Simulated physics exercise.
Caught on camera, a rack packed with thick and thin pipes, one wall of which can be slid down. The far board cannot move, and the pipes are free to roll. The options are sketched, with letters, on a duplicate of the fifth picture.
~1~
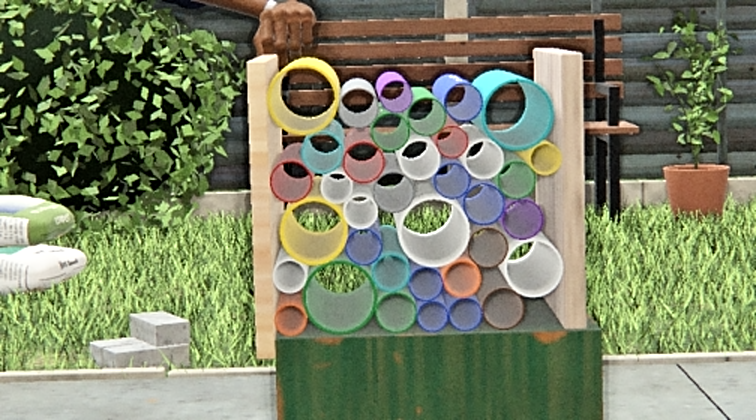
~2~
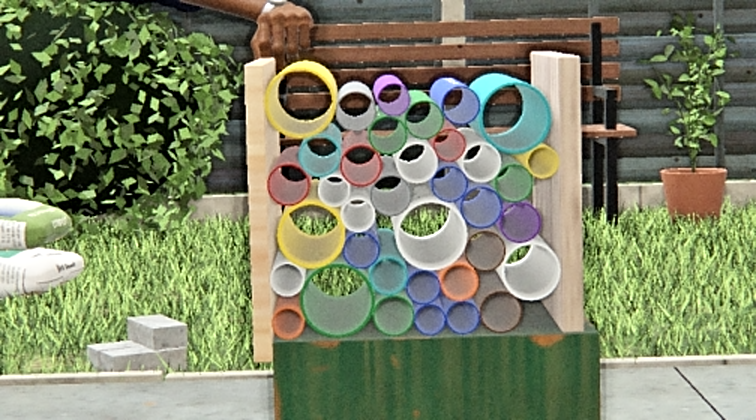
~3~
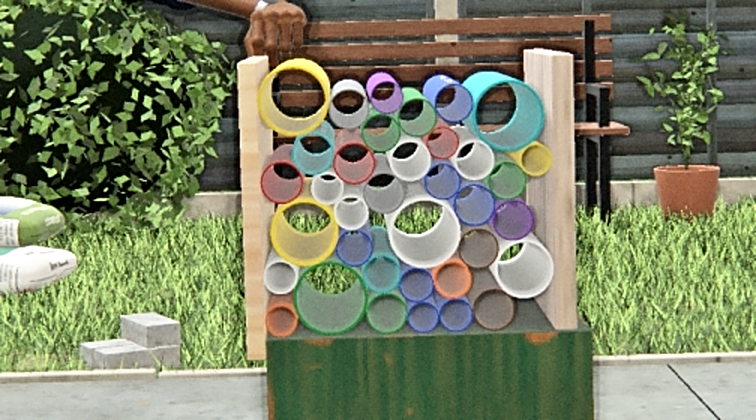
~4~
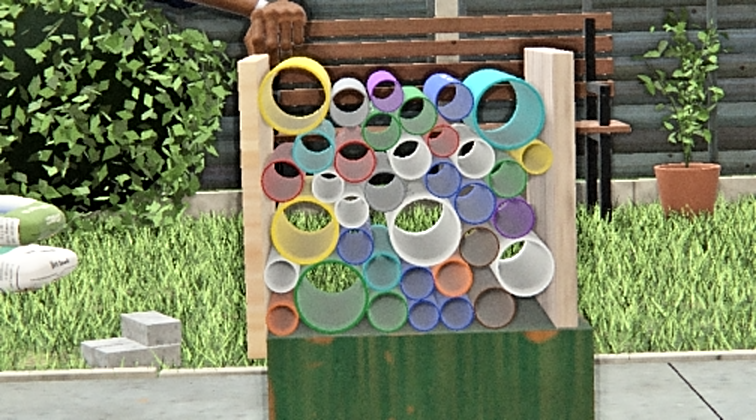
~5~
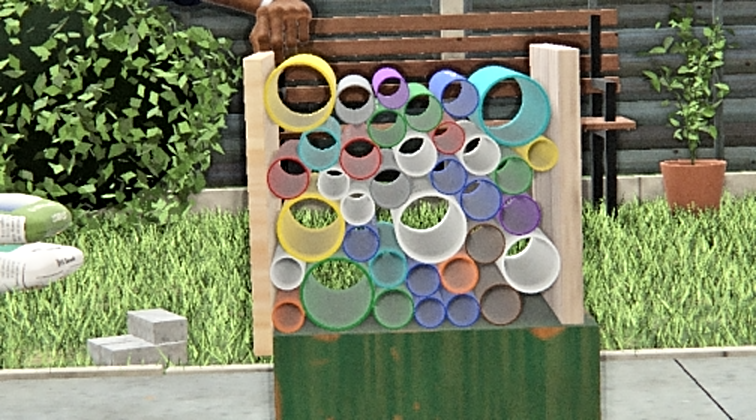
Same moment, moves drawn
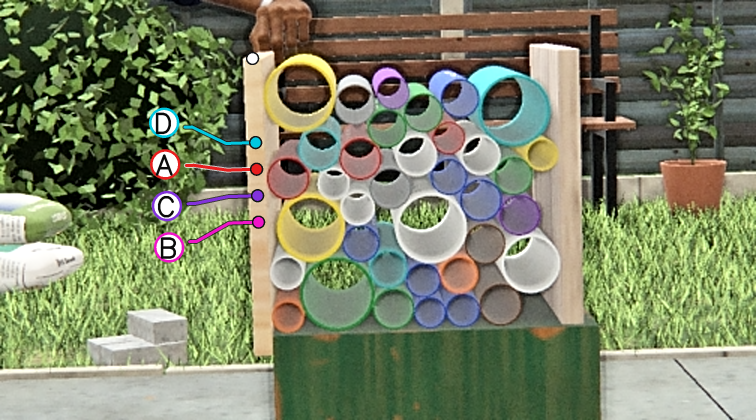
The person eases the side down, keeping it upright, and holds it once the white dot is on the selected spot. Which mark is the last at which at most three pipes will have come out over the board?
It can be let down to C.
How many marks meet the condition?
Three of them.
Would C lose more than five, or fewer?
At C, fewer than five.
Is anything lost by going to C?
Yes, at C.
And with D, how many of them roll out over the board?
With D, none.
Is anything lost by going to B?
At B: Yes.
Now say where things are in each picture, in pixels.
In the first frame, side board (269, 194); an orange pipe (290, 320); a brown pipe (503, 308).
In the second frame, a brown pipe (501, 311); an orange pipe (459, 282).
In the third frame, a white pipe (352, 213); a white pipe (327, 189).
In the fourth frame, a white pipe (411, 159); a red pipe (443, 141).
In the fifth frame, a purple pipe (393, 93); side board (266, 191); an orange pipe (288, 317).
On the copy, A at (256, 169); B at (258, 222); C at (257, 196); D at (255, 143); the white dot at (252, 58).
On C. First, top of the board (265, 119).
Then, top of the board (267, 191).
Finally, top of the board (267, 195), one out over the board.
By contrast, A one out over the board; B more than three out over the board; D none out over the board.
